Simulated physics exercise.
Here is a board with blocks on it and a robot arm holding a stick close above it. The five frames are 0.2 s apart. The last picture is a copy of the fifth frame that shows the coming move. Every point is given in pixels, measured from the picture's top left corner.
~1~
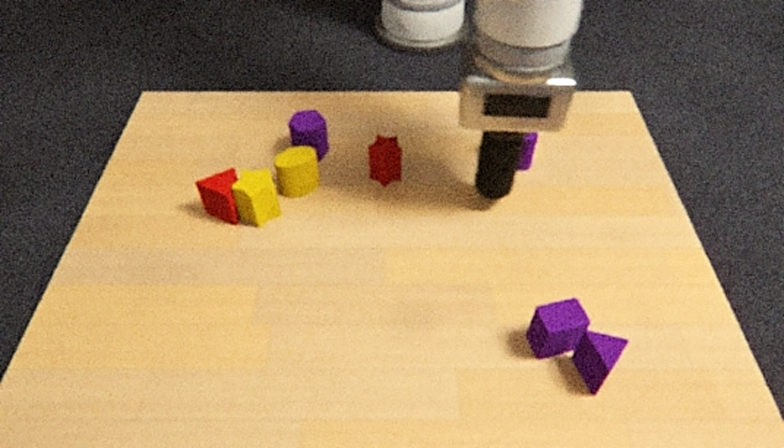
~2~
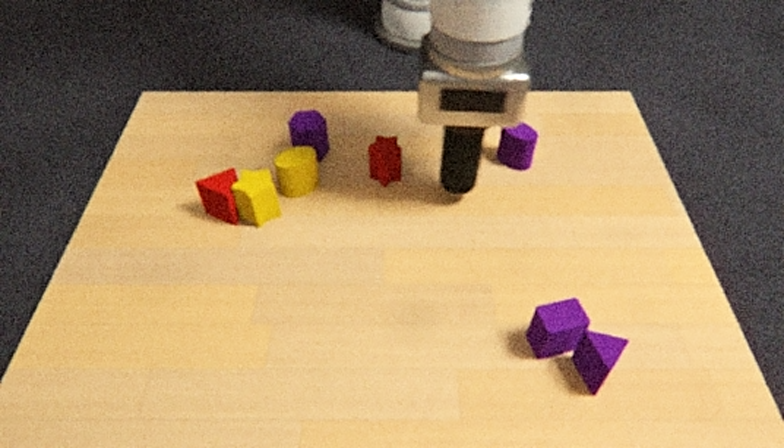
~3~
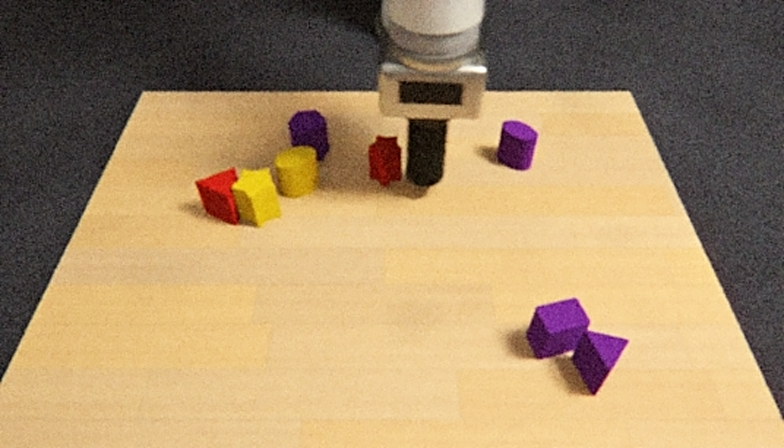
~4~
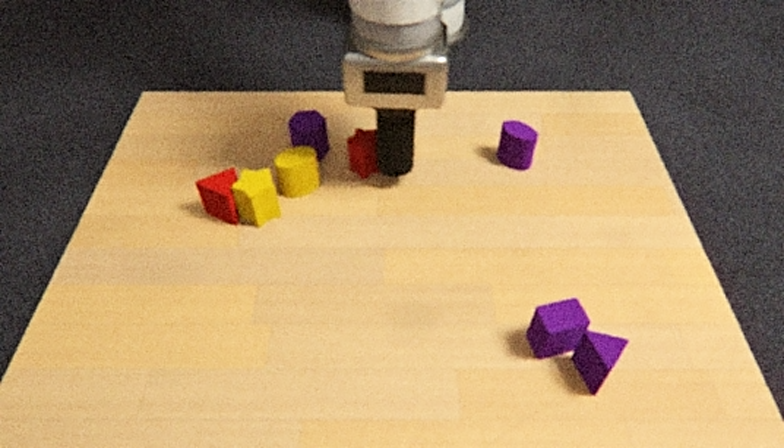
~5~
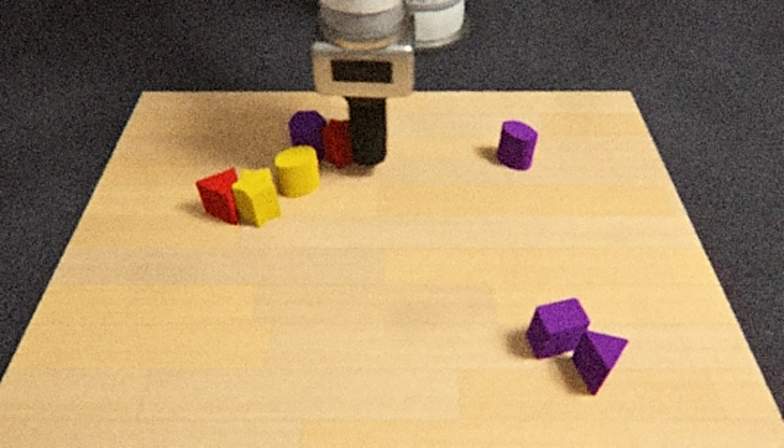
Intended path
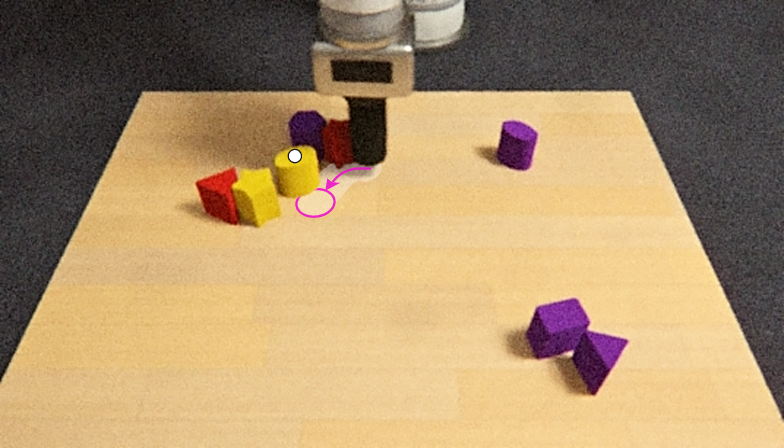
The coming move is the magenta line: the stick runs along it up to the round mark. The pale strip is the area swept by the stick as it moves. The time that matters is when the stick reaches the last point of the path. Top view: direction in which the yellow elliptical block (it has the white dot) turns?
From above, the turn goes clockwise.
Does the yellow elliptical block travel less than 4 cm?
Yes, that is what happens.
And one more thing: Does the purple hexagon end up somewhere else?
Yes, that is how it ends up.
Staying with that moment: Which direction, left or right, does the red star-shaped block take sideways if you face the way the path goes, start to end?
It's going to go right.
Path on the board, from (370, 169) over (346, 171) and (329, 186) to (316, 203); the dot is on the yellow elliptical block.
Halfway along, stick (335, 165); purple hexagon (290, 116), turned 30° clockwise; red star-shaped block (310, 130), turned 30° clockwise.
At the end, stick (314, 189); yellow star-shaped block (247, 181), turned 30° anticlockwise; yellow elliptical block (272, 166), turned 65° clockwise; purple hexagon (290, 116), turned 30° clockwise; red star-shaped block (310, 130), turned 30° clockwise.
